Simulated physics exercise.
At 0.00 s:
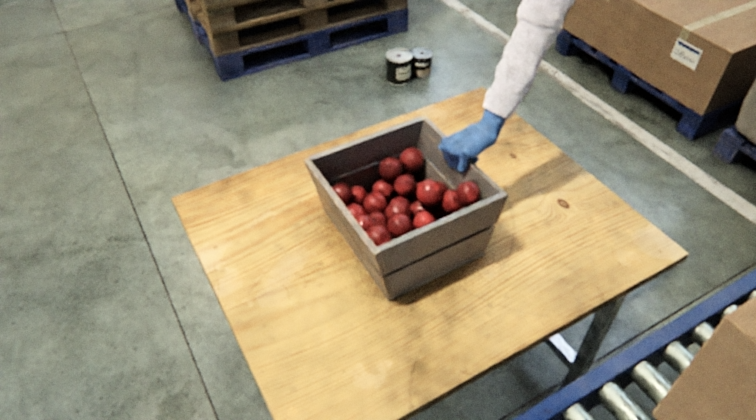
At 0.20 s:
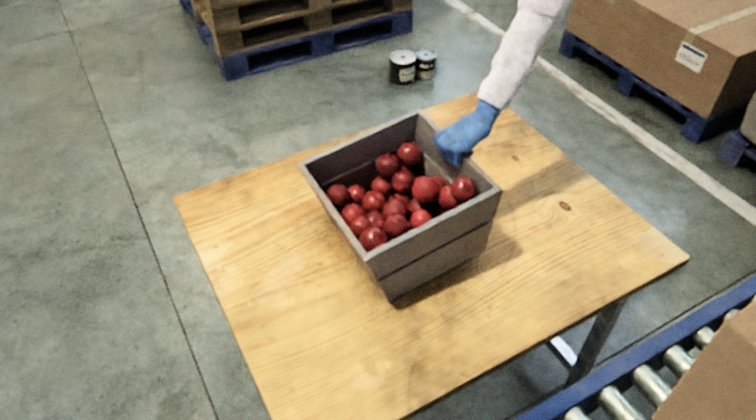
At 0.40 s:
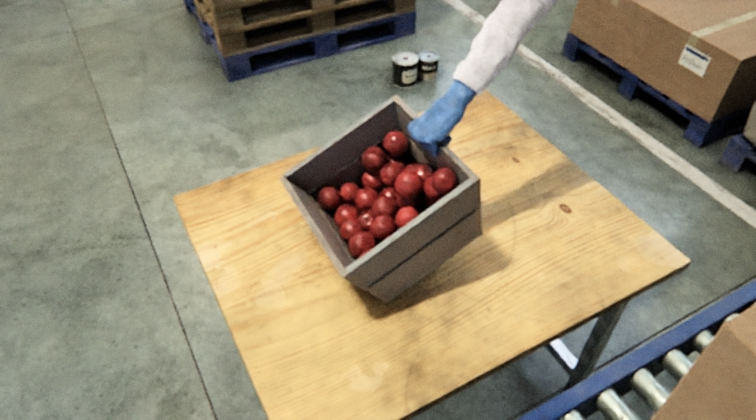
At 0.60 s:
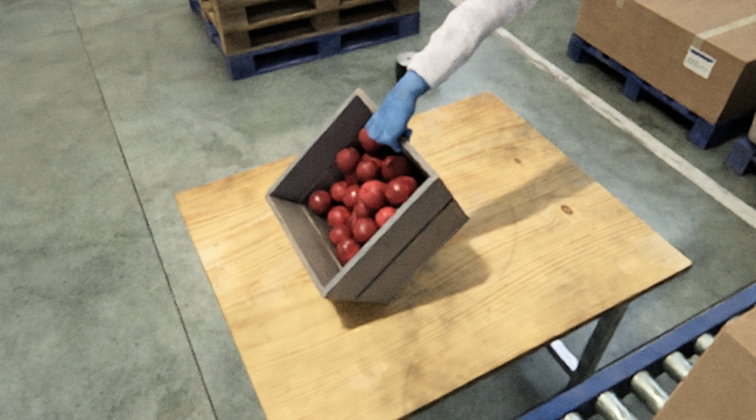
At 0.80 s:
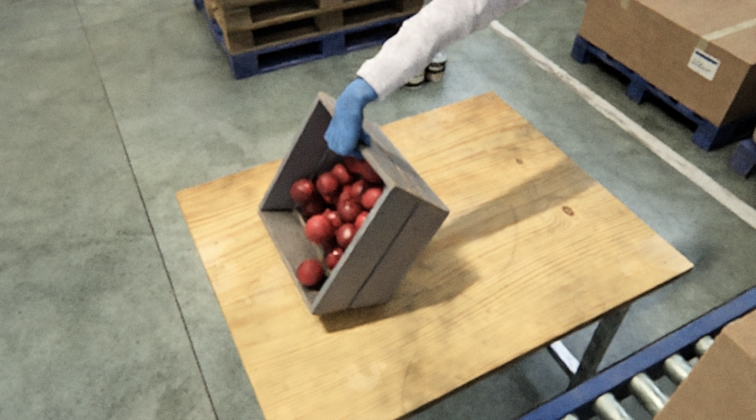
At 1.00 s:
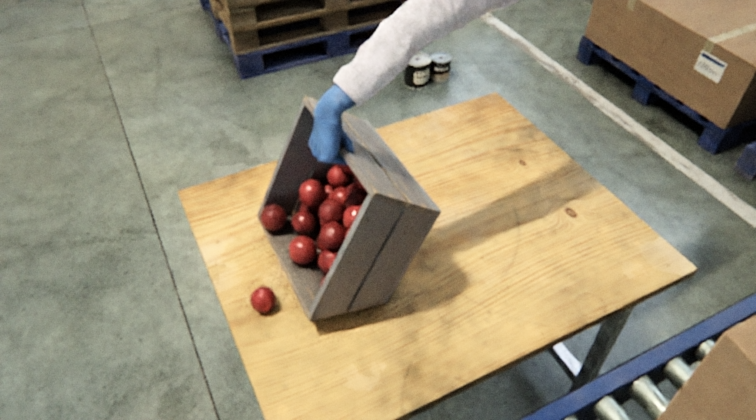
A blue-gloved hand tips a grey tote of red apples leftward, and one rolls out.
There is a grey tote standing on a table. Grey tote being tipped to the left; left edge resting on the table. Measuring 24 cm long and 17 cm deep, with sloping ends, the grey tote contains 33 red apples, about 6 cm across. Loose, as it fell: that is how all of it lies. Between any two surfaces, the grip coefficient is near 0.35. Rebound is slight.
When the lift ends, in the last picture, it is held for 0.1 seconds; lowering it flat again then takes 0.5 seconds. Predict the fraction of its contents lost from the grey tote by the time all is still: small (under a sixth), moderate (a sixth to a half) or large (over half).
Small.
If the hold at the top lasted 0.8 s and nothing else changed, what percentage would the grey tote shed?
Grey tote 0%.
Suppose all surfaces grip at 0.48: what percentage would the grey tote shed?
Grey tote 0 per cent.
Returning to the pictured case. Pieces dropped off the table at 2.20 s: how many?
The number is close to 1.
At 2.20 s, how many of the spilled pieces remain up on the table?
About 1.
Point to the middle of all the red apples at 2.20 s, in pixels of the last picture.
At about (400, 227) in pixels.
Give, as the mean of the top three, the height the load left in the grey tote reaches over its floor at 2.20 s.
13 cm or thereabouts.
After 1.19 s, tilt 58°; the grey tote is down by 1 of 33.
After 1.43 s, tilt 17°; the grey tote is down by 1 of 33.
After 1.77 s, tilt 0°; the grey tote is down by 2 of 33.
Outcome (at 2.20 s), the grey tote is down by 2 of 33. Asked share, 2 of 33, 6 per cent.
